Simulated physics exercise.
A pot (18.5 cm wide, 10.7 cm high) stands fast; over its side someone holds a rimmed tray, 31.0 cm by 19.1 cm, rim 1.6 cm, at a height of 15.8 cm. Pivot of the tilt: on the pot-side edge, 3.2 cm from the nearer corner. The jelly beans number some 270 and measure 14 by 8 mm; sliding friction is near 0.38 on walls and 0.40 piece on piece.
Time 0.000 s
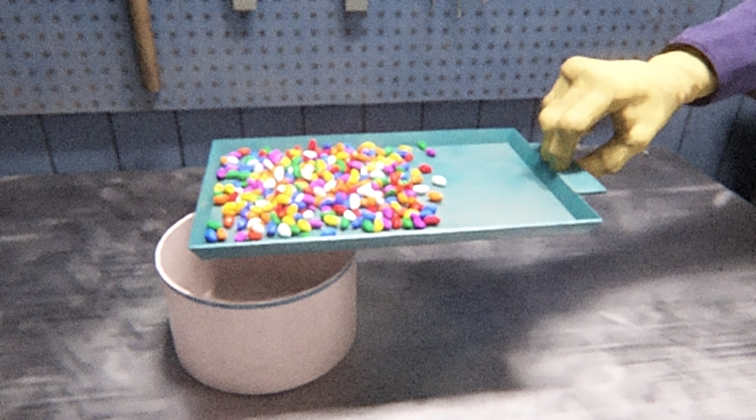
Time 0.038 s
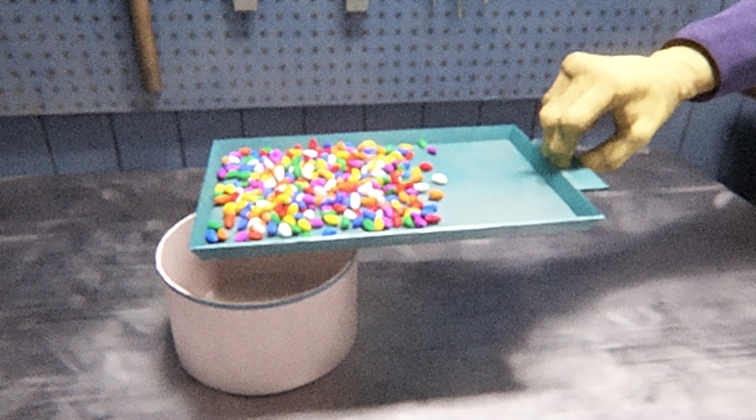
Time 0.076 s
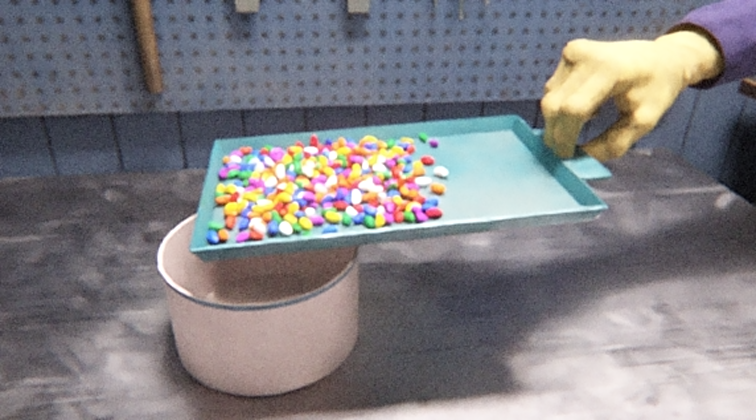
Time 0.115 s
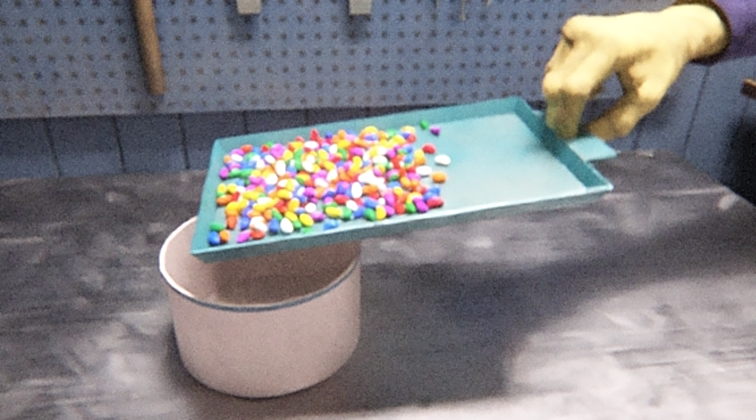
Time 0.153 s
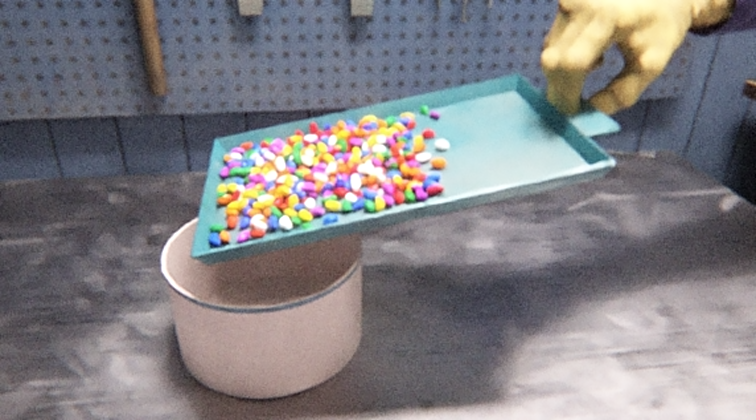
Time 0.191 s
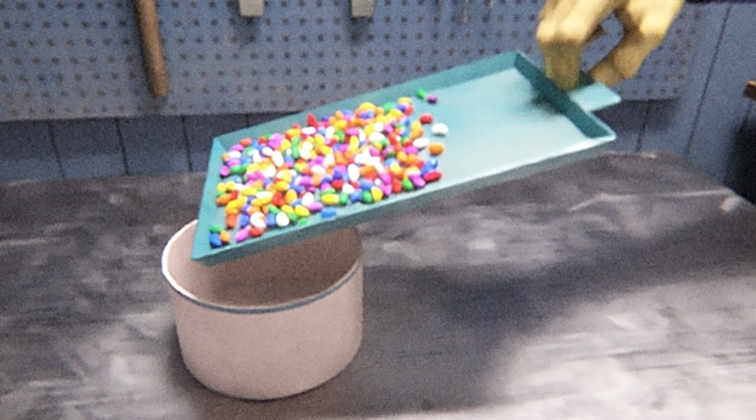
On a dark workbench, a yellow-gloved hand raising the right end of a teal tray of colourful jelly beans above a pale pot.
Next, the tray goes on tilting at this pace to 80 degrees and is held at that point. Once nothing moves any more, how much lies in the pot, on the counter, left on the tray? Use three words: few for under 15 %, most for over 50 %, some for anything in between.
Pot: Few; counter: Most; tray: Few.
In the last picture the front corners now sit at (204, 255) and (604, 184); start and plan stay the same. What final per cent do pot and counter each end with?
You'd end with pot at 0 and counter at 100.
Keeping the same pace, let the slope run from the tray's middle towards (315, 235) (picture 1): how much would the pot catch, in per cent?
About 0 per cent.
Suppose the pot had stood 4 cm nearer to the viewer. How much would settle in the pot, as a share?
It would come to roughly 20 percent.
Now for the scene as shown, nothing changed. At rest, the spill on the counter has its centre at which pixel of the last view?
It comes to rest with its centre close to (105, 413).
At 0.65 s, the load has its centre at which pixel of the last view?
Look near (183, 210) in the last picture.
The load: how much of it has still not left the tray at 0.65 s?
It comes to near 70 per cent.
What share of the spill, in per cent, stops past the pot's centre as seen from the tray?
Some 100 per cent of the spill lies beyond the centre.
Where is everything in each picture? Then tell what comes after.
Tray tilt 0 degrees, front corners at (199, 241) and (590, 216); middle of the pieces at (319, 184); pot at (259, 241), in the first frame.
Tray tilt 1 degrees, front corners at (200, 242) and (592, 213); middle of the pieces at (319, 183), in the second frame.
Tray tilt 3 degrees, front corners at (201, 244) and (595, 203); middle of the pieces at (320, 180), in the third frame.
Tray tilt 7 degrees, front corners at (201, 246) and (599, 184), lowest corner left front; middle of the pieces at (321, 175), in the fourth frame.
Tray tilt 11 degrees, front corners at (201, 248) and (602, 160), lowest corner left front; middle of the pieces at (320, 168), in the fifth frame.
Tray tilt 15 degrees, front corners at (201, 250) and (602, 135), lowest corner left front; middle of the pieces at (318, 161); pot at (266, 246). The tray's pace is about 120 degrees a second, in the sixth frame.
After 0.46 s, tilt 47 degrees; the tray holds 100 %, the pot 0 %.
Then, at 0.65 s, tilt 70 degrees; the tray holds 70 %, the pot 0 %.
After 0.95 s, tilt 80 degrees; the tray holds 0 %, the pot 5 %.
In the end, at 2.3 s, pot 5 %, counter 95 %, tray 0 %.
